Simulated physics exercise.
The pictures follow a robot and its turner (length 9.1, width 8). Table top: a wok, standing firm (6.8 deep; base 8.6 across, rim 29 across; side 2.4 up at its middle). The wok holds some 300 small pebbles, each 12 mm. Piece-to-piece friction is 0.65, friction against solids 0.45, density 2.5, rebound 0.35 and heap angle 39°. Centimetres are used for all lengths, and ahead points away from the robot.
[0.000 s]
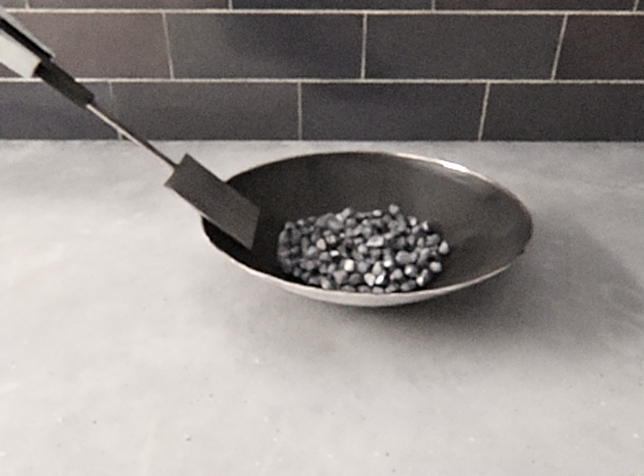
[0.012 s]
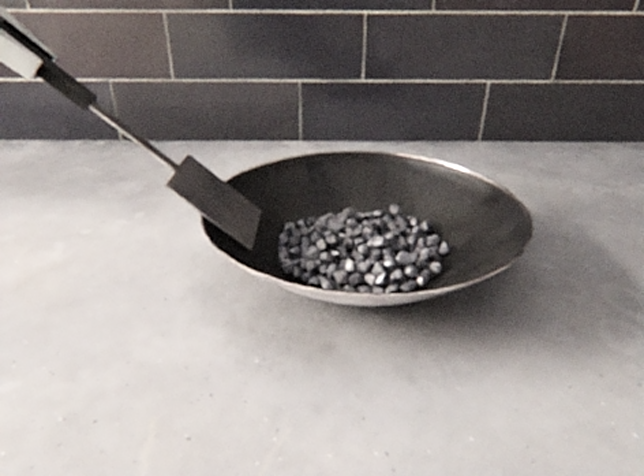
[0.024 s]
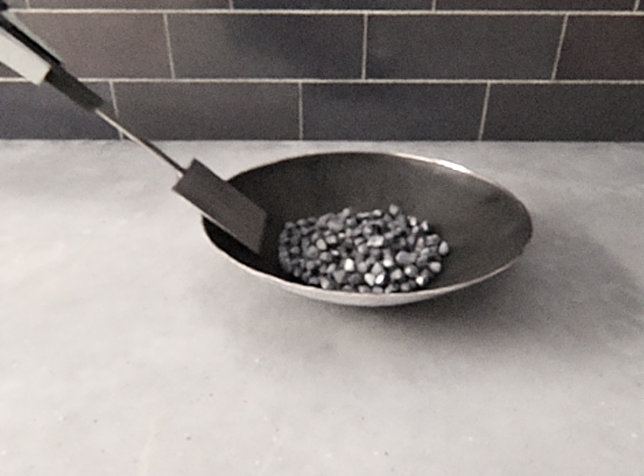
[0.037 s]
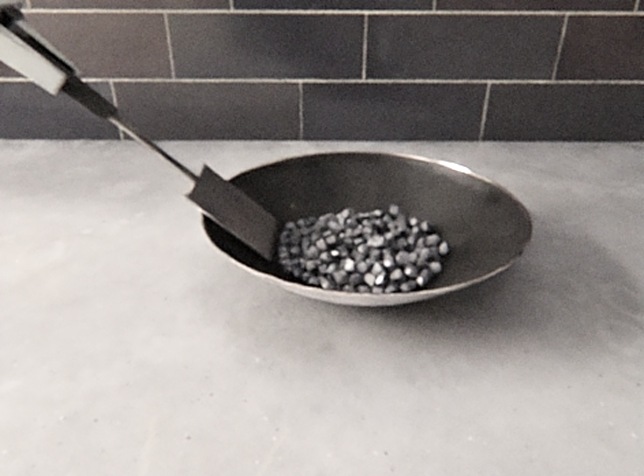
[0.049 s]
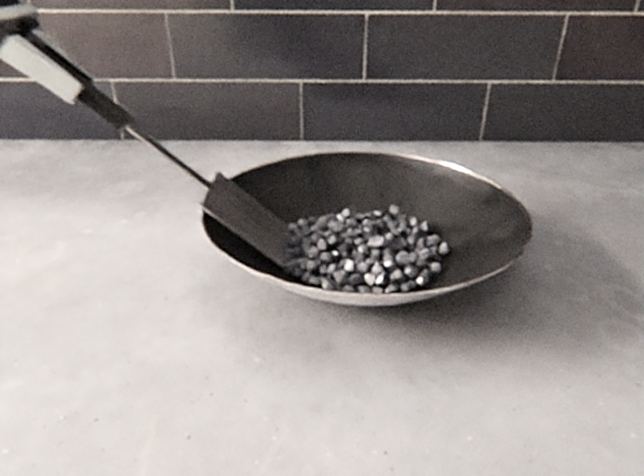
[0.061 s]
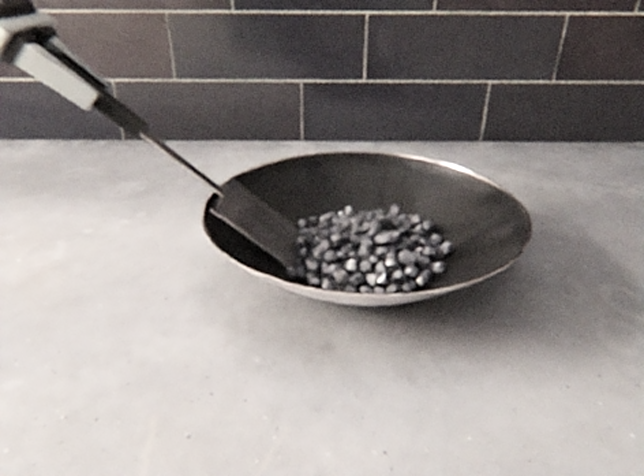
The clip opens on a dark, shallow wok holding a heap of small grey pebbles on a pale tabletop, with a black turner angled over its left side. The turner barely moves at first, then slides down and right into the wok, reaching the heap's left edge and nudging the pebbles slightly rightward.
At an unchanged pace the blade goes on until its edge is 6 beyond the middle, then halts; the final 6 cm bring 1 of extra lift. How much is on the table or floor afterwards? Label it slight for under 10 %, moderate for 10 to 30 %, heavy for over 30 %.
Label: Moderate.
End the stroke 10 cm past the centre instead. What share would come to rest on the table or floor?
About 50 %.
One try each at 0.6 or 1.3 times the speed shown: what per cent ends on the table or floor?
Some 5 and 10 per cent.
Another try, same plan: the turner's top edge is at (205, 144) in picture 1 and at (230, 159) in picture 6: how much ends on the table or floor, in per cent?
5 per cent.
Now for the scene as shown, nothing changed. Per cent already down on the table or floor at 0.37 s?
That would be near 15 per cent, give or take.
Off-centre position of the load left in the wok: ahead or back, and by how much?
The balance point lies close to 6.0 cm ahead.
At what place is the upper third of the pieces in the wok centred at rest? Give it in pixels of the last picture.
Centre: Roughly (473, 222).
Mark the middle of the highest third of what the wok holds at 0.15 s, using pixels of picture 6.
Near pixel (457, 225).
After 0.11 s, sloping 42°, highest piece 7 above the table; 299 in the wok.
After 0.15 s, sloping 42°, highest piece 8 above the table; 299 in the wok.
After 0.37 s, sloping 42°, highest piece 8 above the table; 250 in the wok, 40 on the table or floor, 9 on the blade or in flight.
After 1.42 s, sloping 42°, highest piece 8 above the table; 250 in the wok, 49 on the table or floor.
At rest, 250 in the wok, 49 on the table or floor. That is 16 % on the table or floor.
